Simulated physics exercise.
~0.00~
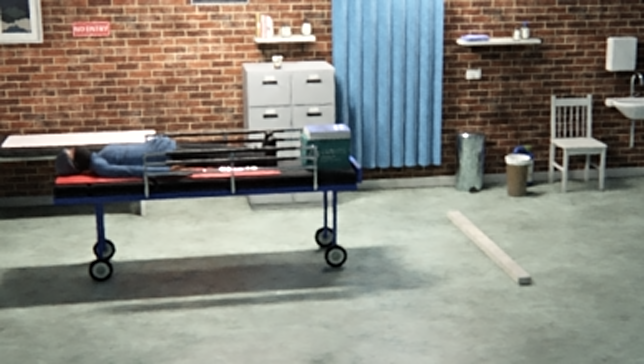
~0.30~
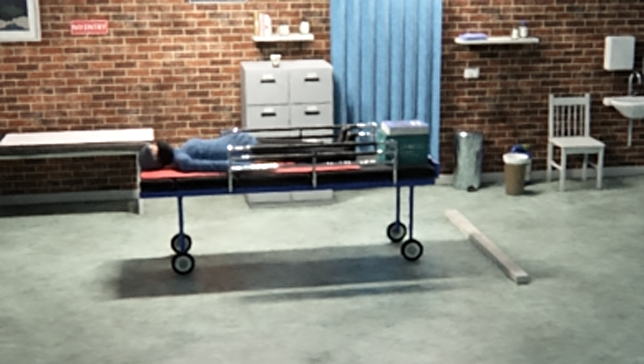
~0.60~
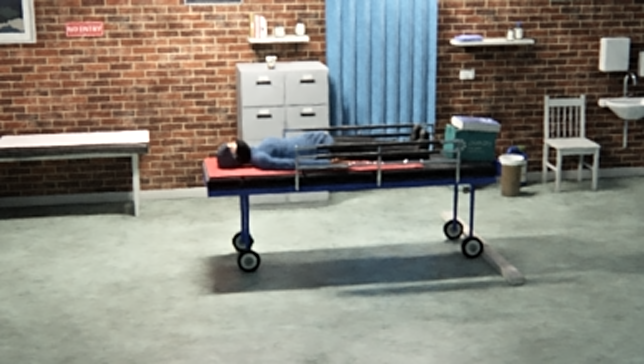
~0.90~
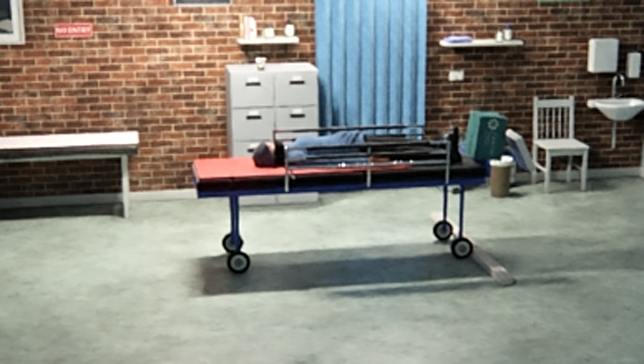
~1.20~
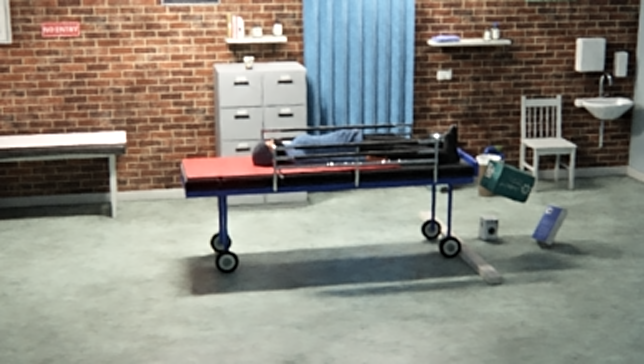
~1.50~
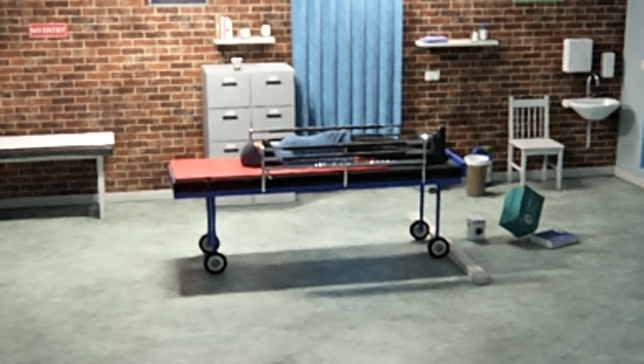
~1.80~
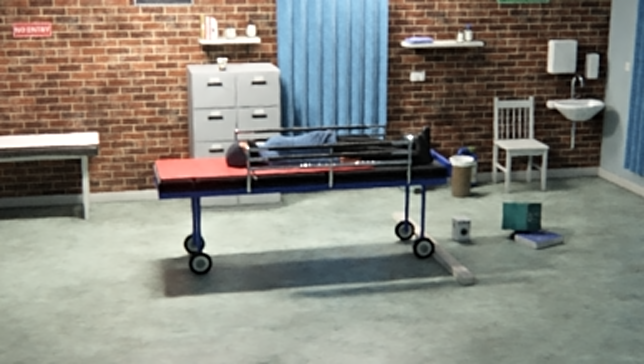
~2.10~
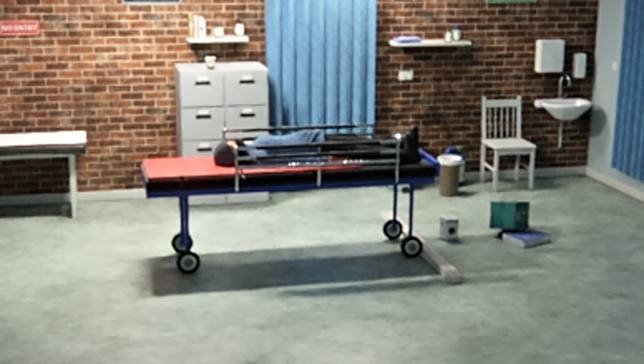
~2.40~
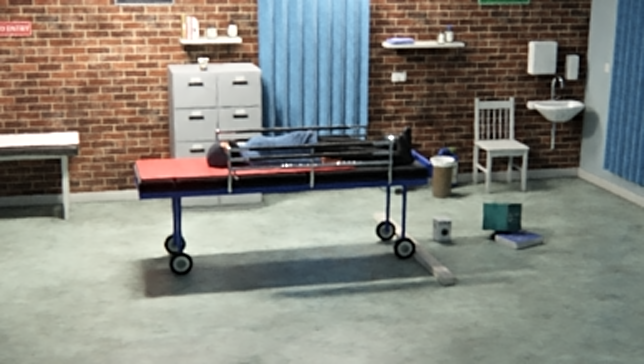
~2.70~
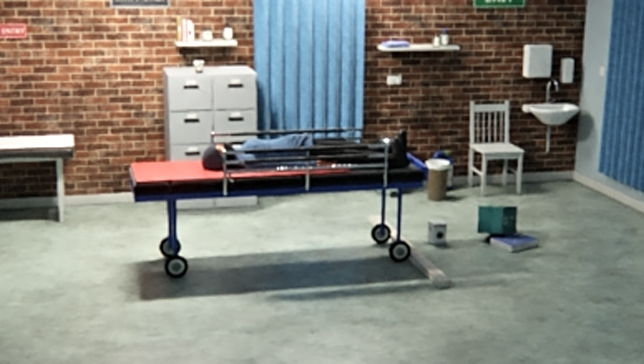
Ward trolley rolling right and halting at a floor sill, the person sliding footward, teal holdall, blue folder and white pump falling off.
